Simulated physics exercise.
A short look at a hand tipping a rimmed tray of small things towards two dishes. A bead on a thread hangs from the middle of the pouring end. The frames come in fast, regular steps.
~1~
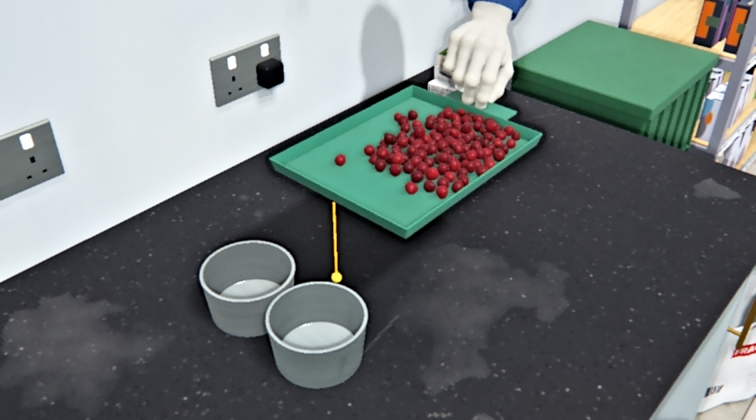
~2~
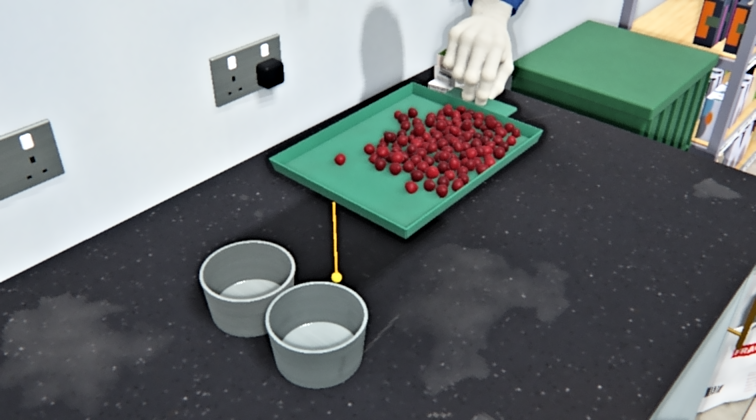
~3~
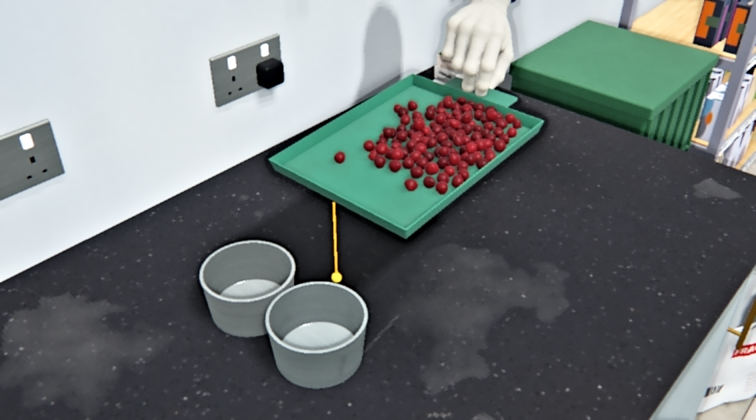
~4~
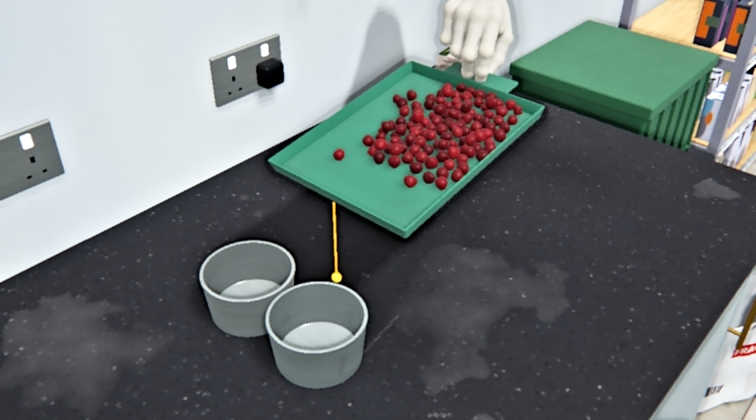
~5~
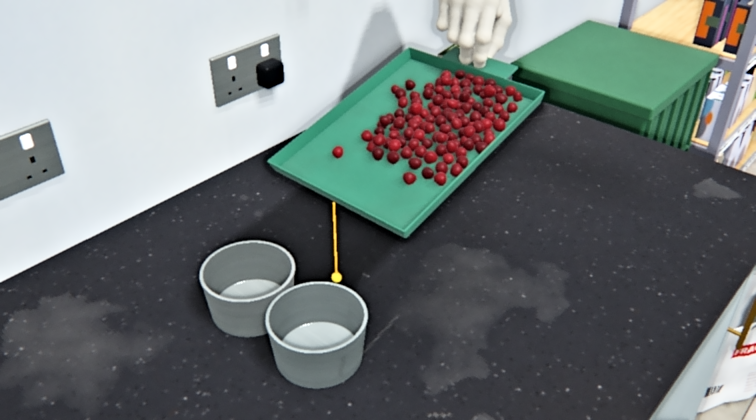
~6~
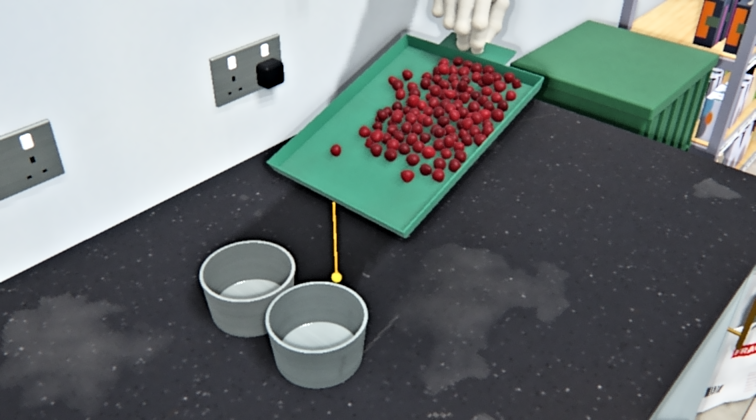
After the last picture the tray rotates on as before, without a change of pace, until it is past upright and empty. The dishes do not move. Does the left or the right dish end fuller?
It favours the right-hand dish.
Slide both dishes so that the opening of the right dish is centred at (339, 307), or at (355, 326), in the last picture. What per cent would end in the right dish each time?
The first gives 20 %, the second 30 %.
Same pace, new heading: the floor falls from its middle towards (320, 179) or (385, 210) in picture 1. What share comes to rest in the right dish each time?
The first gives 20 %, the second 30 %.
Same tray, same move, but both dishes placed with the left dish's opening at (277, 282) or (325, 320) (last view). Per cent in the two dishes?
In turn 60 and 50 in a hundred.
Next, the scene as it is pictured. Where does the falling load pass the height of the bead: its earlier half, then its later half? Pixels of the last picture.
At about (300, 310), then at (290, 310).
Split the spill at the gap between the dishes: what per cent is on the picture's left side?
It comes to 50 per cent or so.
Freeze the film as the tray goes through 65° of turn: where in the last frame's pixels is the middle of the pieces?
Roughly at (349, 169).
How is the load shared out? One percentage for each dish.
The left dish has 20 per cent, the right dish has 40.
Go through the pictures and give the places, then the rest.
In the first frame, corners of the pouring end at (275, 158) and (406, 226), level; middle of the load at (442, 147), dried cherries; left dish at (214, 308); right dish at (282, 358); bead on its thread at (337, 278).
In the second frame, corners of the pouring end at (275, 158) and (406, 226), level; middle of the load at (442, 145).
In the third frame, corners of the pouring end at (274, 159) and (405, 226), tipped barely, level across its low end; middle of the load at (442, 139).
In the fourth frame, corners of the pouring end at (273, 159) and (404, 227), tipped a little, level across its low end; middle of the load at (442, 130).
In the fifth frame, corners of the pouring end at (272, 160) and (404, 227), tipped a little, level across its low end; middle of the load at (441, 122).
In the sixth frame, corners of the pouring end at (272, 161) and (403, 228), tipped clearly, level across its low end; middle of the load at (439, 113); left dish at (214, 308); right dish at (282, 358).
Soon, tray tipped steeply; most on the tray; a small part in the right dish; a stray few in the left dish; a small part in the air.
A while on, tray tipped past a quarter turn; most on the tray; a small part in the right dish; a stray few in the left dish; a stray few outside both; a small part in the air.
Towards the end, tray tipped past a quarter turn; about a third in the right dish; about a quarter in the left dish; about a third outside both.
Finally, tray tipped past a quarter turn; about a third in the right dish; about a quarter in the left dish; about a third outside both.
